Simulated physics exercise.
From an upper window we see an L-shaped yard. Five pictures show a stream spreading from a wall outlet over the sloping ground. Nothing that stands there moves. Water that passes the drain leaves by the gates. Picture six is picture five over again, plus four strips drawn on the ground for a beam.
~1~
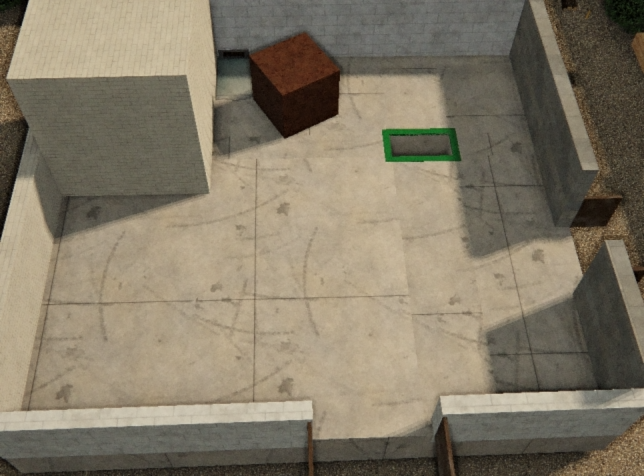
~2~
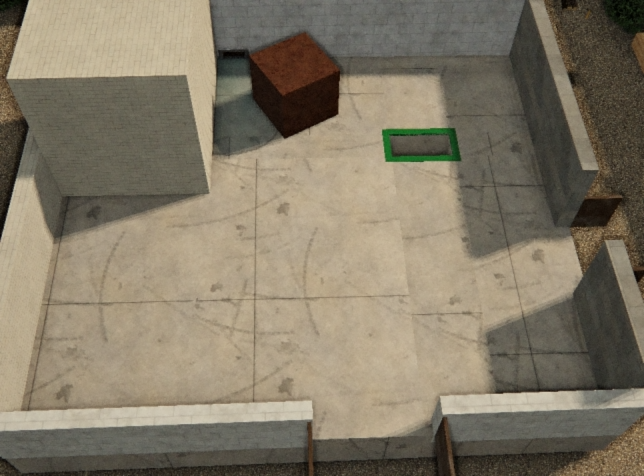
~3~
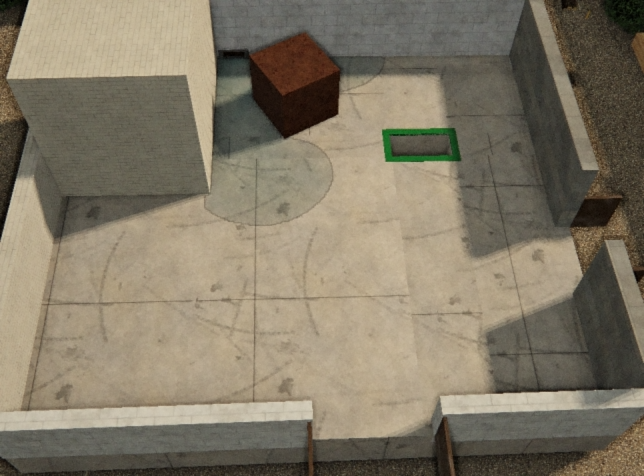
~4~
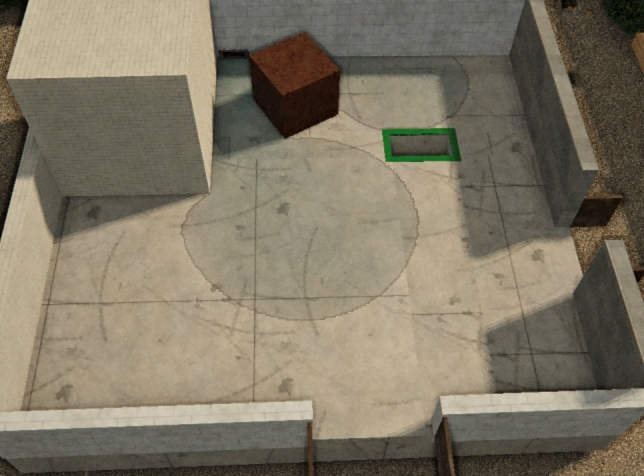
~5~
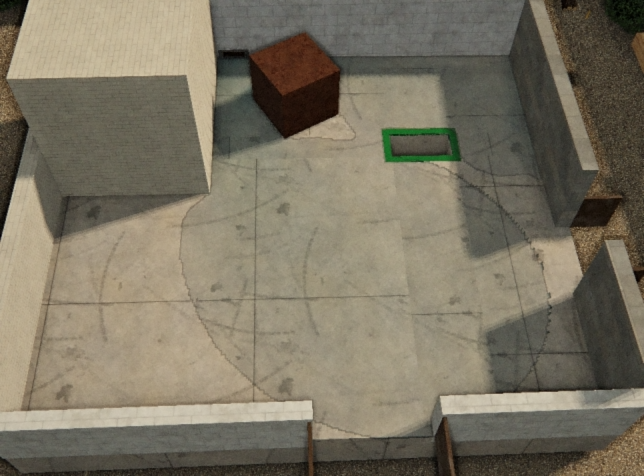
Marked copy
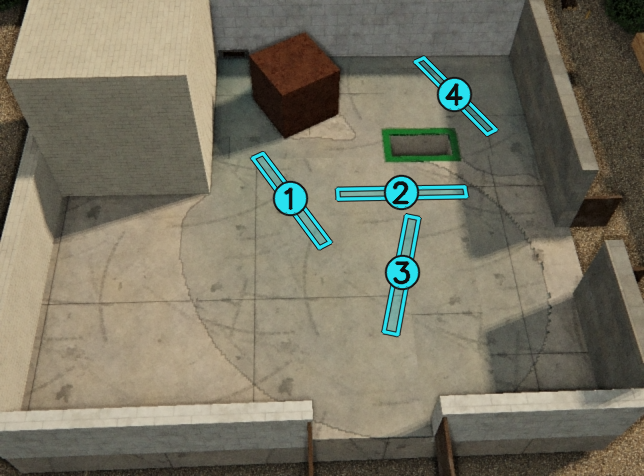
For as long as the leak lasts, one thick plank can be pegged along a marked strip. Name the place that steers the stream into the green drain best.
Take 4.
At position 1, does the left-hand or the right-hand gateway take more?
More leaves on the right.
In cyan, 1 from (257, 155) to (324, 245); 2 from (337, 194) to (465, 191); 3 from (390, 333) to (412, 217); 4 from (419, 59) to (491, 132).
With 1, about 13 % of the stream goes into the green drain, about 84 % out by the gates.
With 2, about 13 % of the stream goes into the green drain, about 85 % out by the gates.
With 3, about 12 % of the stream goes into the green drain, about 86 % out by the gates.
With 4, about 18 % of the stream goes into the green drain, about 80 % out by the gates.
